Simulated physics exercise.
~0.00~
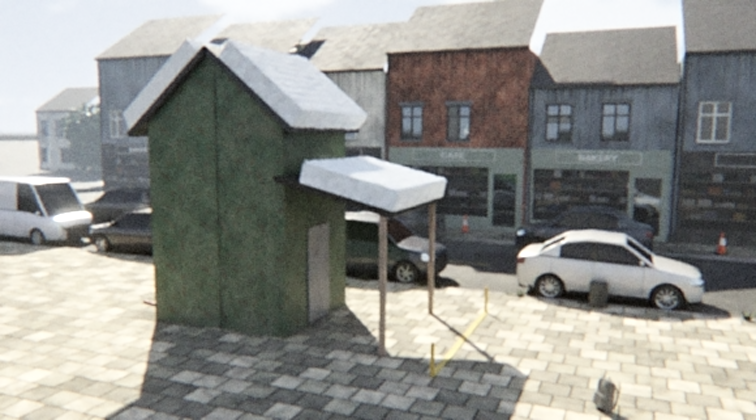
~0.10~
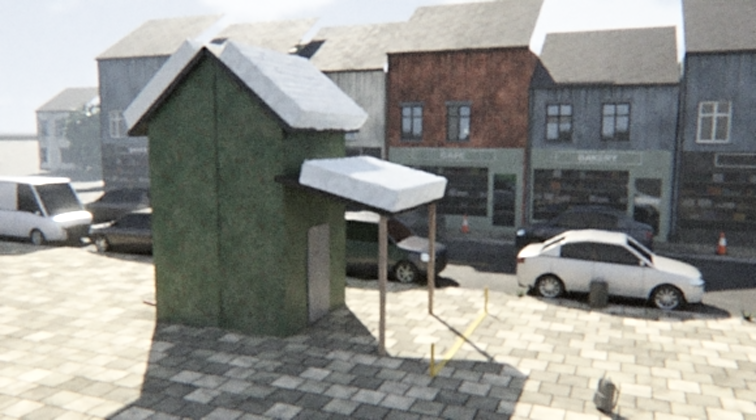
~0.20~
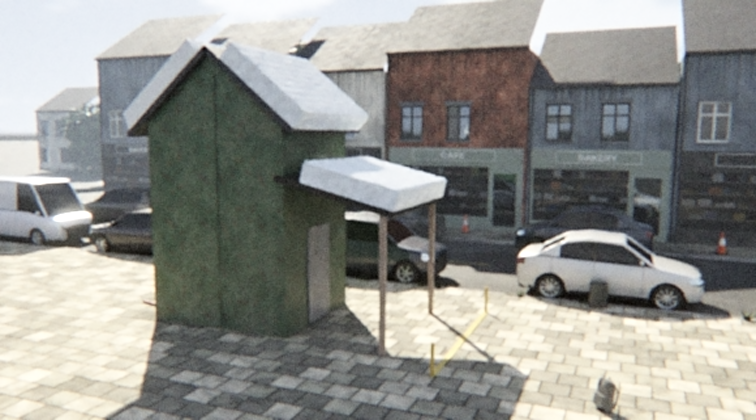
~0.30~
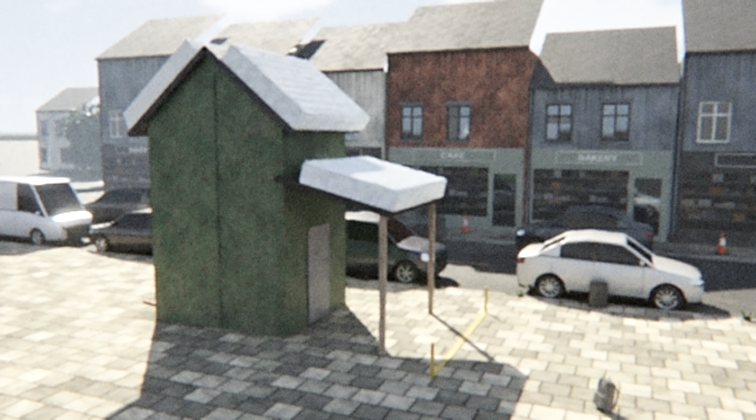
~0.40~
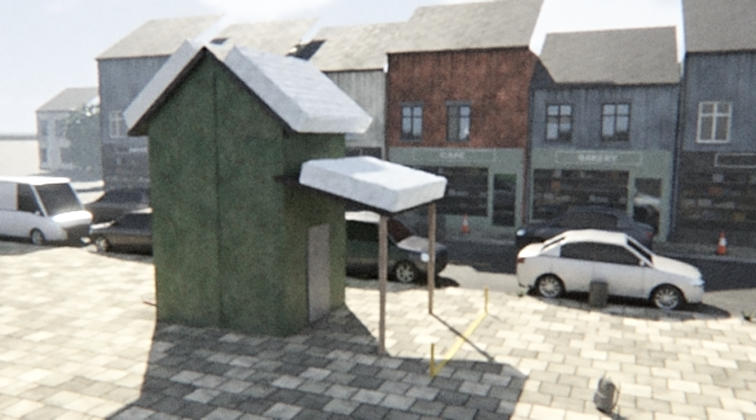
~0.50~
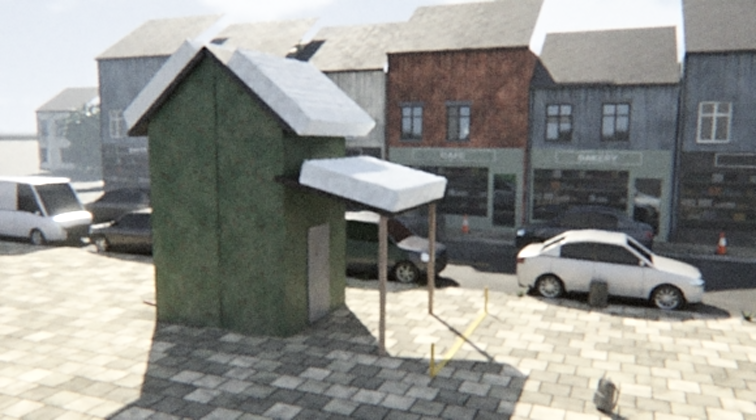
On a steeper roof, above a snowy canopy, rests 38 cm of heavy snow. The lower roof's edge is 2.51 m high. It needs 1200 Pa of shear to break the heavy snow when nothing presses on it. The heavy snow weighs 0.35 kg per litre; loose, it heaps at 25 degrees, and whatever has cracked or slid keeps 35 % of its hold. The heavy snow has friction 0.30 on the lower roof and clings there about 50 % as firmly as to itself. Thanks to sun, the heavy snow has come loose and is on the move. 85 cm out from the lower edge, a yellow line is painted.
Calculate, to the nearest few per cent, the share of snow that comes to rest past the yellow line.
Roughly 0 per cent.
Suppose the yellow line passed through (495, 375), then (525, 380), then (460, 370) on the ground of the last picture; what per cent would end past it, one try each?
Respectively 0, 0 and 0 percent would end past it.
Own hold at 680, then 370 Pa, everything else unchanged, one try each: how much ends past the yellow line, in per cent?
In order: Around 20 % and around 40 %.
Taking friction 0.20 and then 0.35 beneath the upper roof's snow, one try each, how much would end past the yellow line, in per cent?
In that order: 18 %, 8 %.
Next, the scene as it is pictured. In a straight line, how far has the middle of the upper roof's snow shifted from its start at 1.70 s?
Straight-line shift: Roughly 1.8 m.
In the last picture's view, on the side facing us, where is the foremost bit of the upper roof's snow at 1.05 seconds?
It lies at around (335, 157) in the last picture.
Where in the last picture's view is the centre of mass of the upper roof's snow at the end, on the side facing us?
Look near (333, 153) in the final picture.
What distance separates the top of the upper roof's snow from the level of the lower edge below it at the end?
It ends up some 1.5 m higher than the lower edge.
After 1.05 s, none is below the lower edge and 0 % is past the line.
After 1.70 s, none is below the lower edge and 0 % is past the line.
After 2.35 s, none is below the lower edge and 0 % is past the line.
After 3.00 s, none is below the lower edge and 0 % is past the line.
After 3.10 s, none is below the lower edge and 0 % is past the line.
